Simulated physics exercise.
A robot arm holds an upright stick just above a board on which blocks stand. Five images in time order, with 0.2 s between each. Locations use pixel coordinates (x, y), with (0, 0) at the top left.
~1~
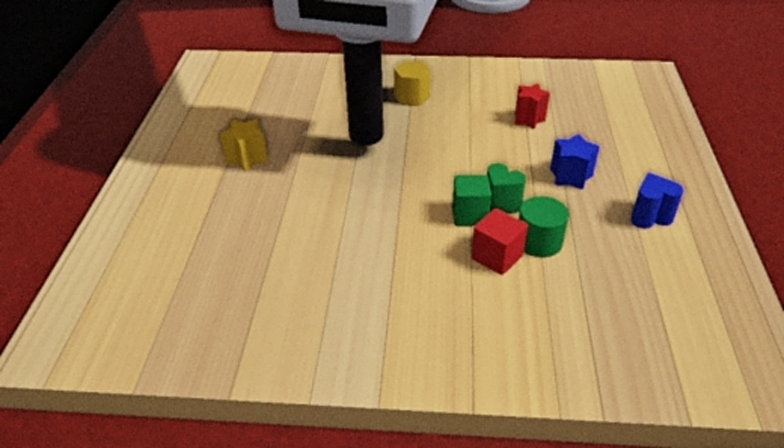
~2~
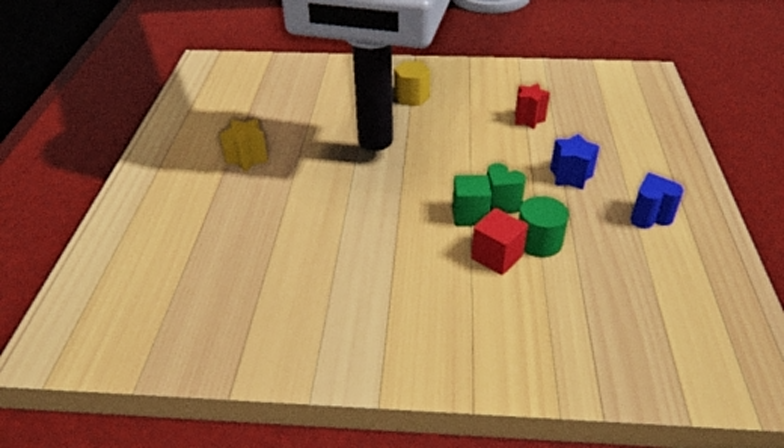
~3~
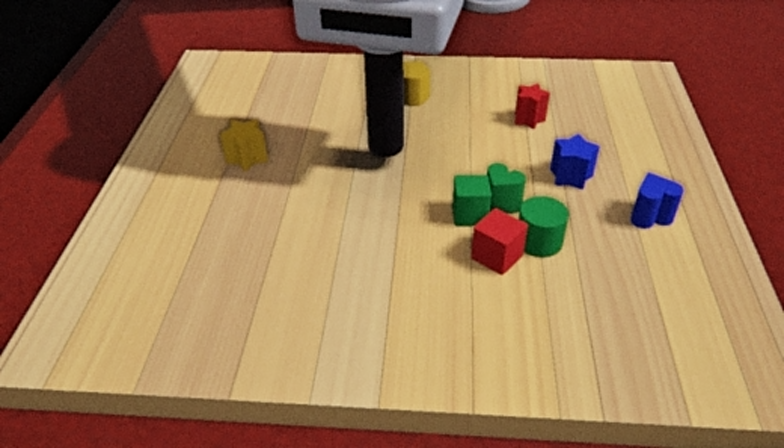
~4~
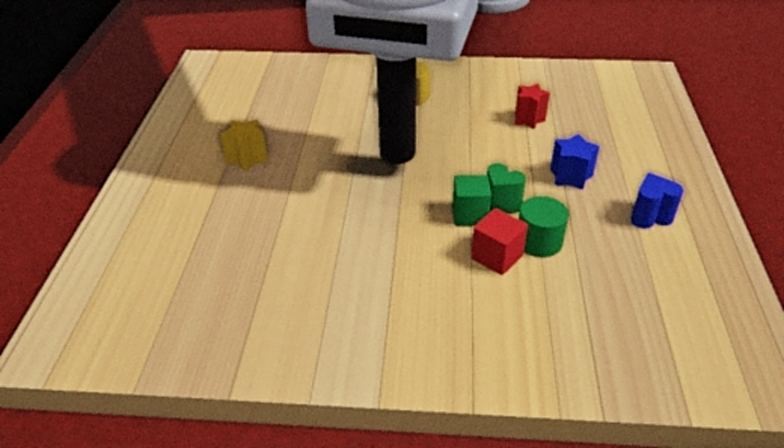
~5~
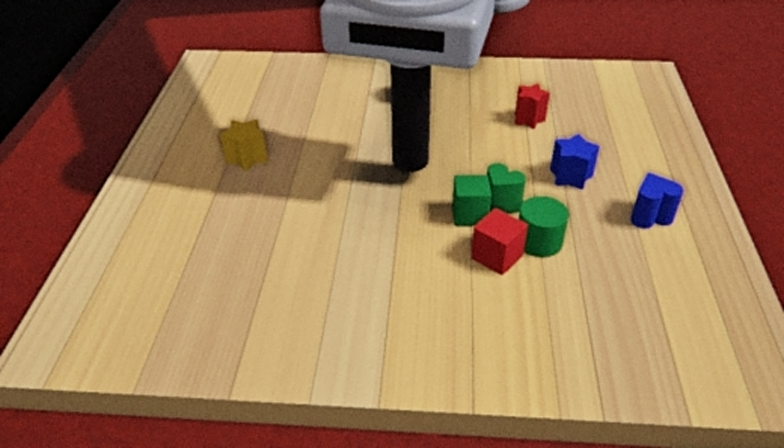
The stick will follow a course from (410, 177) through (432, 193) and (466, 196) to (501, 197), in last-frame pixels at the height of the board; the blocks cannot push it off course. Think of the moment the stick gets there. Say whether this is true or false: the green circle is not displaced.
My answer: True.
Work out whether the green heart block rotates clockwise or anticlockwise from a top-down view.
It rotates clockwise.
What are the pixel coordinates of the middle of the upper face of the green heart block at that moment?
It ends at (534, 181).
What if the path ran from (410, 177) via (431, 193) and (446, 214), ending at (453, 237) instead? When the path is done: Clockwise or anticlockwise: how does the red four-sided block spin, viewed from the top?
The block turns clockwise.
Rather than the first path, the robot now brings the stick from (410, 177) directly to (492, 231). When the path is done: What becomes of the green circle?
At the end, its place is different.
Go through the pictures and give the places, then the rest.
The first picture shows tip of the stick (366, 137), middles of tops, green four-sided block (472, 185), green heart block (505, 174), green circle (545, 211).
The second picture shows stick (376, 142), nothing pushed.
The third picture shows stick (386, 149), nothing pushed.
The fourth picture shows stick (398, 155), nothing pushed.
The fifth picture shows stick (410, 163), green four-sided block (472, 185), green heart block (505, 174), green circle (545, 211).
On the path given first. Halfway along, stick (450, 181); green four-sided block (476, 187).
At the end, stick (503, 183); green four-sided block (479, 189); green heart block (534, 181), turned 40° clockwise; green circle unmoved.
